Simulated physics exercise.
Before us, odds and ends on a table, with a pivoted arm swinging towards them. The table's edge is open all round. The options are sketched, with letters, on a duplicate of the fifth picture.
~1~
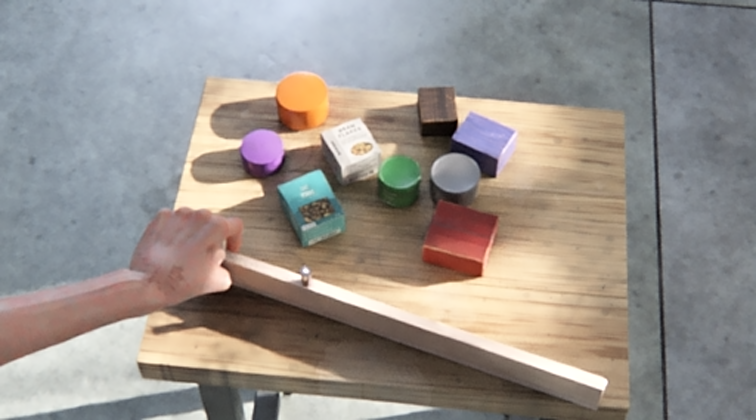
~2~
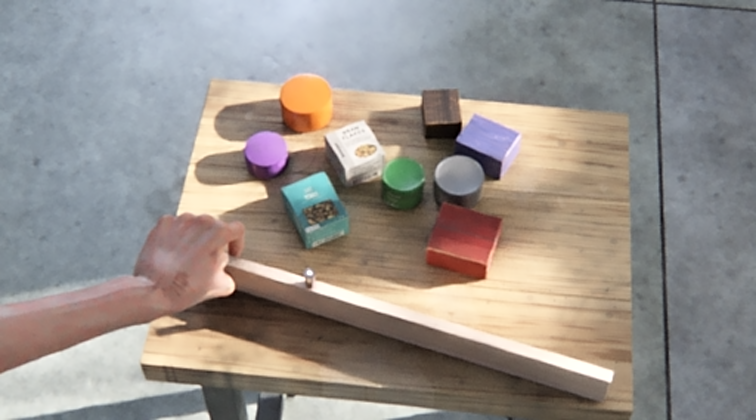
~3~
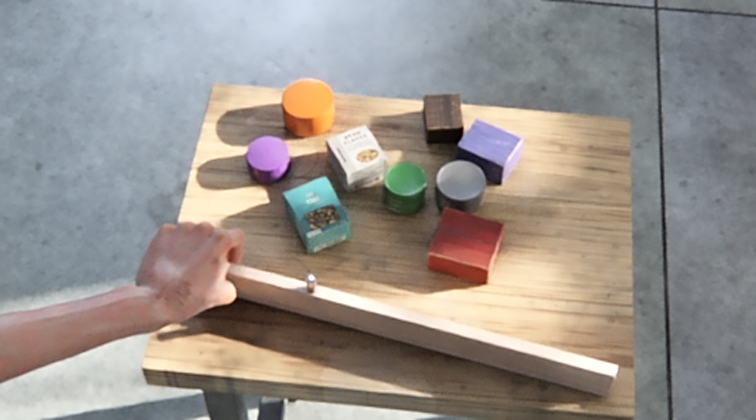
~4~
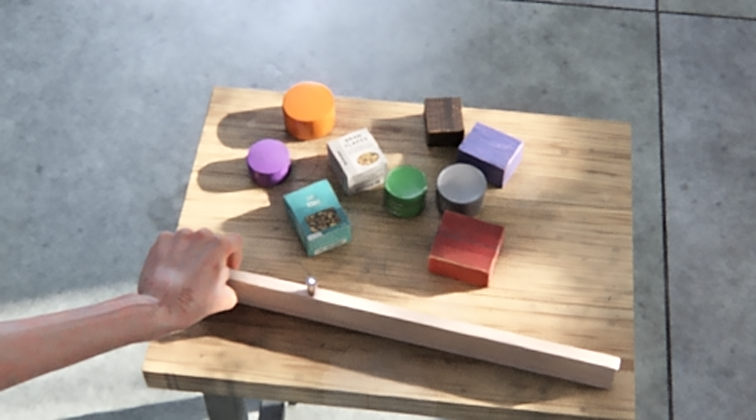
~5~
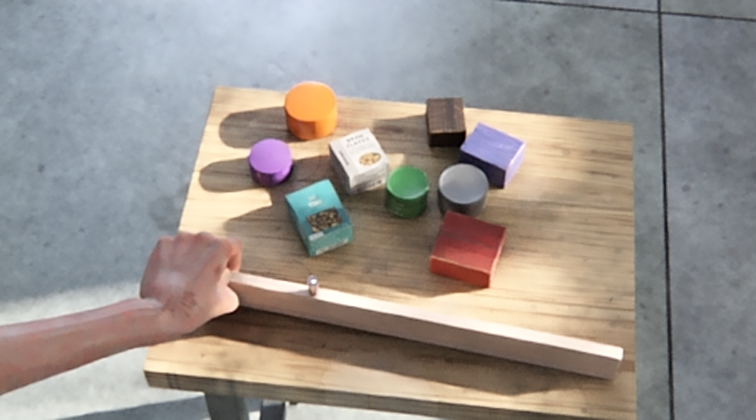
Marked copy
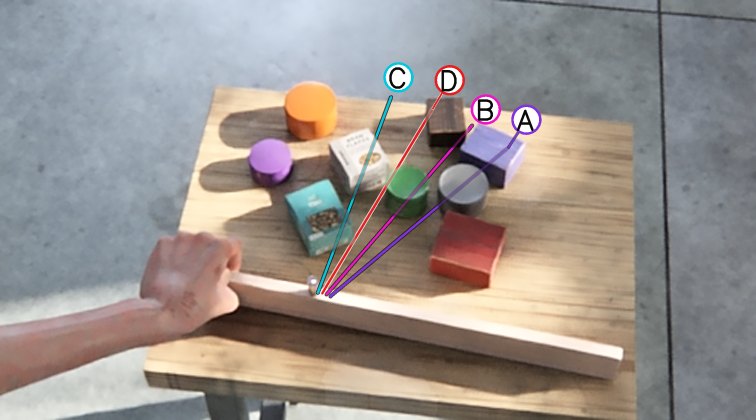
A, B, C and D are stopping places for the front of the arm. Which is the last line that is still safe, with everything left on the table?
A is the last safe line.
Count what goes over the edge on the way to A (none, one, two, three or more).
By then, none.
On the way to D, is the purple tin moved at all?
No.
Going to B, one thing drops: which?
It is the black block.
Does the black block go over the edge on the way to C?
Yes.
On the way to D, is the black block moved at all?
Yes.
On the marked copy, A at (424, 219); B at (403, 206); C at (357, 189); D at (381, 196).
Taking A. A third of the way, arm (470, 273); black block (446, 122); orange pot (311, 111).
Two thirds of the way, arm (450, 228); grey jar (436, 165); green jar (399, 185).
When it is over, arm (424, 201); black block (440, 110); orange pot (307, 107); nothing has fallen.
As for the rest, B drops the black block; C drops the black block and orange pot; D drops the black block and orange pot.
